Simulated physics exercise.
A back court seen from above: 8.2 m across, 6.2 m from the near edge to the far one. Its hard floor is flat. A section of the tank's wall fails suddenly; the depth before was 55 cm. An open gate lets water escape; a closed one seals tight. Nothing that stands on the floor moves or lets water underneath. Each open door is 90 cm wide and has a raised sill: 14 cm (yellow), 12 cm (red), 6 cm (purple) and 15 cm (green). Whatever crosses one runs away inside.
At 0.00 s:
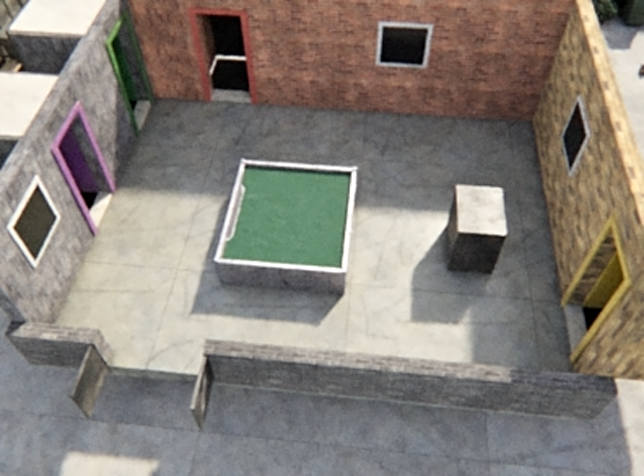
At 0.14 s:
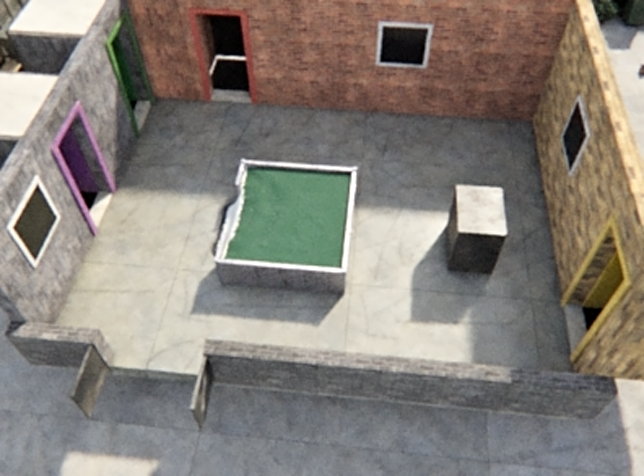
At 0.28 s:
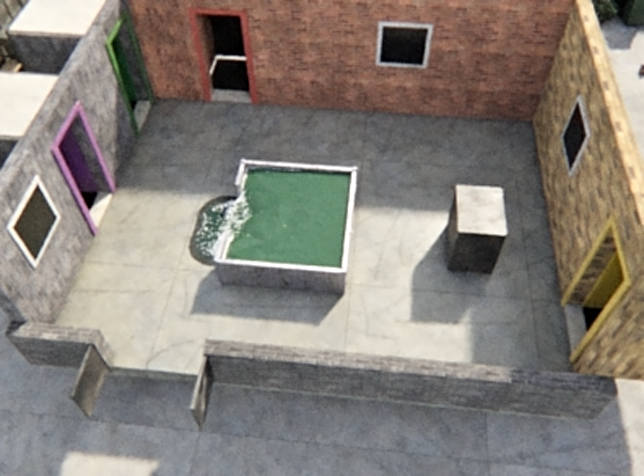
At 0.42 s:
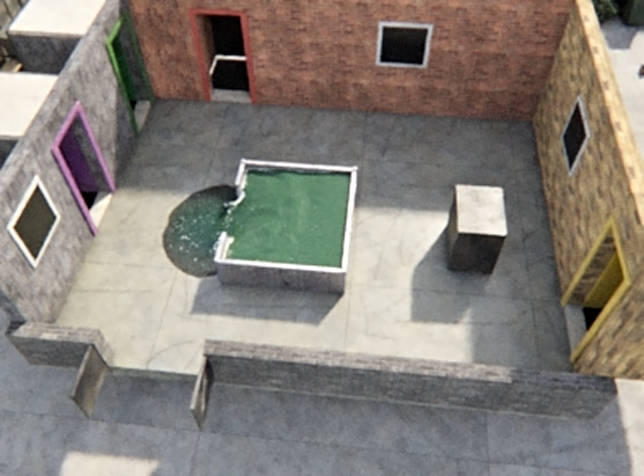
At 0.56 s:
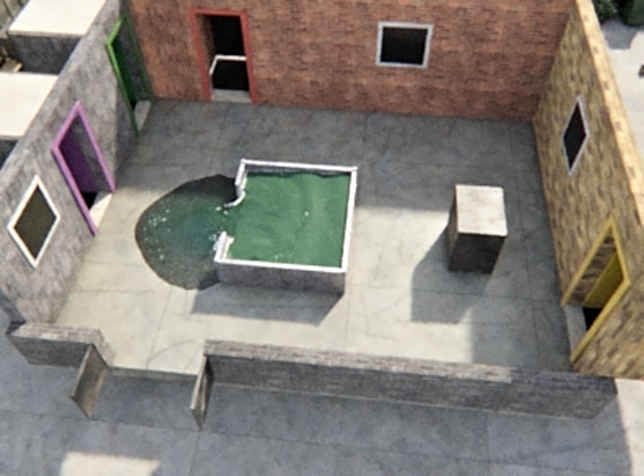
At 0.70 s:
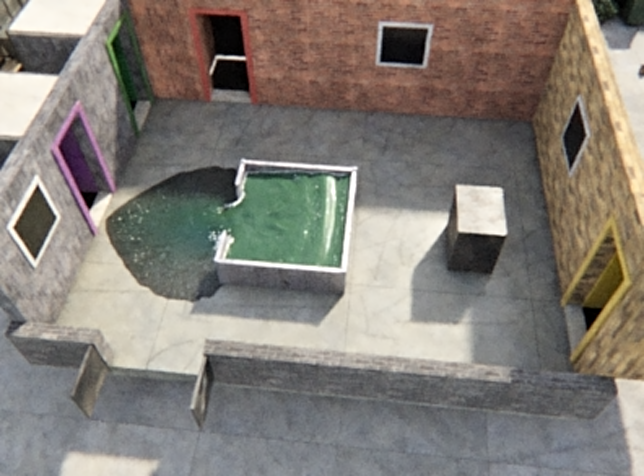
A walled tank of green water breaks open on its left side, flooding the courtyard floor leftward.
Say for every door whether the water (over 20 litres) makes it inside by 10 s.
Door by door: At the yellow door it does not reach the limit; at the red door it does not reach the limit; at the purple door it goes over the limit; at the green door it stays under the limit.
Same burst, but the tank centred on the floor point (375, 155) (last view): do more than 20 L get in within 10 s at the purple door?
Then: Purple over.
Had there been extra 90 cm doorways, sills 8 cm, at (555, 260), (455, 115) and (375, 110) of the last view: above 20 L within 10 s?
In turn: Below, under, below.
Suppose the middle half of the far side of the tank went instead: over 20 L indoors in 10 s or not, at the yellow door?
Against that limit: Yellow below.
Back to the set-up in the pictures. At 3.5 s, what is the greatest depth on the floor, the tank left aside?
About 22 cm.
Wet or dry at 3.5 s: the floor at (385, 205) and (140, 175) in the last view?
In turn: Still dry, wet.
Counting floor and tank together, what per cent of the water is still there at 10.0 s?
Roughly 76 in a hundred.
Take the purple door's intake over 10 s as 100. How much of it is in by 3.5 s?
About 65 per cent.
After 1.4 s water covers 15 % of the floor and is deepest (30 cm) near (226, 232); yellow door not reached, red door not reached, purple door 13 cm at the sill, 50 L in, green door not reached.
After 2.2 s water covers 20 % of the floor and is deepest (37 cm) near (47, 345); yellow door not reached, red door not reached, purple door 21 cm at the sill, 151 L in, green door 8 cm at the sill, 0 L in.
After 3.5 s water covers 30 % of the floor and is deepest (22 cm) near (47, 345); yellow door not reached, red door 6 cm at the sill, 0 L in, purple door 18 cm at the sill, 277 L in, green door 8 cm at the sill, 0 L in.
After 6.0 s water covers 55 % of the floor and is deepest (14 cm) near (47, 345); yellow door not reached, red door 8 cm at the sill, 0 L in, purple door 13 cm at the sill, 378 L in, green door 10 cm at the sill, 0 L in.
After 10.0 s water covers 90 % of the floor and is deepest (9 cm) near (153, 103); yellow door 4 cm at the sill, 0 L in, red door 6 cm at the sill, 0 L in, purple door 8 cm at the sill, 422 L in, green door 8 cm at the sill, 0 L in.
